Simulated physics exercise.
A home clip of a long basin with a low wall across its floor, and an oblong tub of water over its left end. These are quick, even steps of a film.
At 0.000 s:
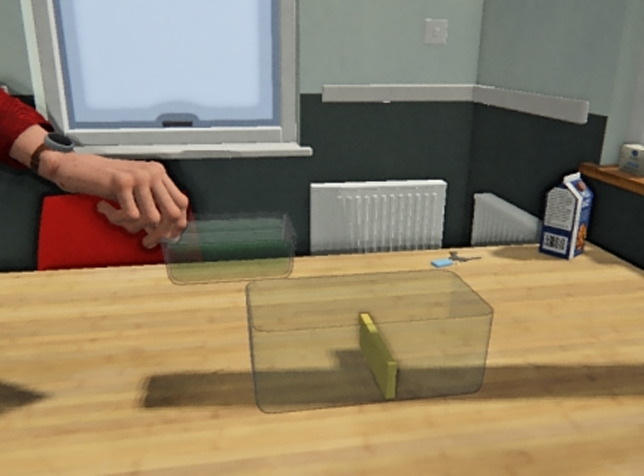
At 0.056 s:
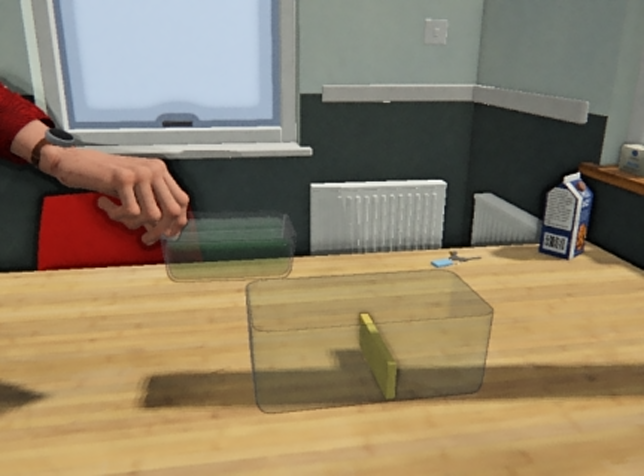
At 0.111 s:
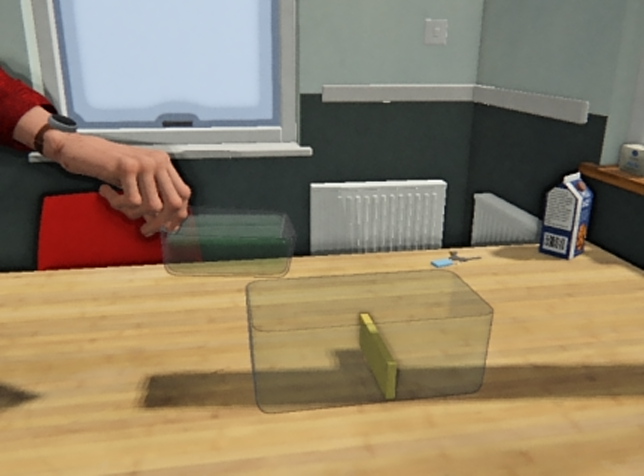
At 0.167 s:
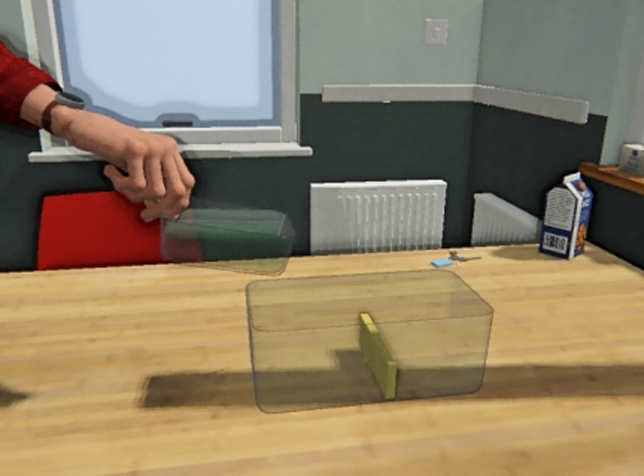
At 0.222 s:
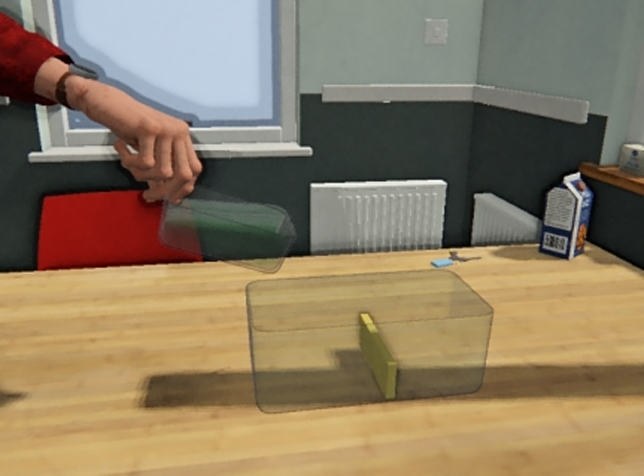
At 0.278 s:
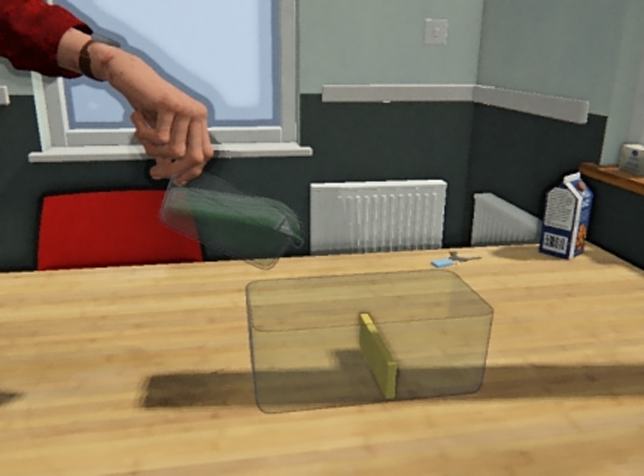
A hand in a red sleeve tilting a clear oblong tub rightward above a long transparent basin on a wooden table.
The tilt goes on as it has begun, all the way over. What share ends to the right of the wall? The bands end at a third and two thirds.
In the end from a third to two thirds is right of the wall.
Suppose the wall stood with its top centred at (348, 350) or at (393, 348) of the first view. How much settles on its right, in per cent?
In turn 70 and 25 in a hundred.
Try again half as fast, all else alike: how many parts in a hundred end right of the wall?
Roughly 10 in a hundred.
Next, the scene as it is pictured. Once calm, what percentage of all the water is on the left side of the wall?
Close to 45 per cent.
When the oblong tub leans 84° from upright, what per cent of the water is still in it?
It comes to 15 per cent or so.
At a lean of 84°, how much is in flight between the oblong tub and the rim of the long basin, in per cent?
Some 60 per cent.
A moment on, the oblong tub is tipped on its side and 13 per cent is still to pour, 28 is left of the wall and 1 right of it.
Next, the oblong tub is tipped on its side and 1 per cent is still to pour, 38 is left of the wall and 52 right of it.
Then the oblong tub is tipped on its side and 0 per cent is still to pour, 45 is left of the wall and 48 right of it.
Later the oblong tub is tipped on its side and 0 per cent is still to pour, 45 is left of the wall and 48 right of it.
Finally, 45 per cent lies left of the wall, 48 right of it and 7 outside.
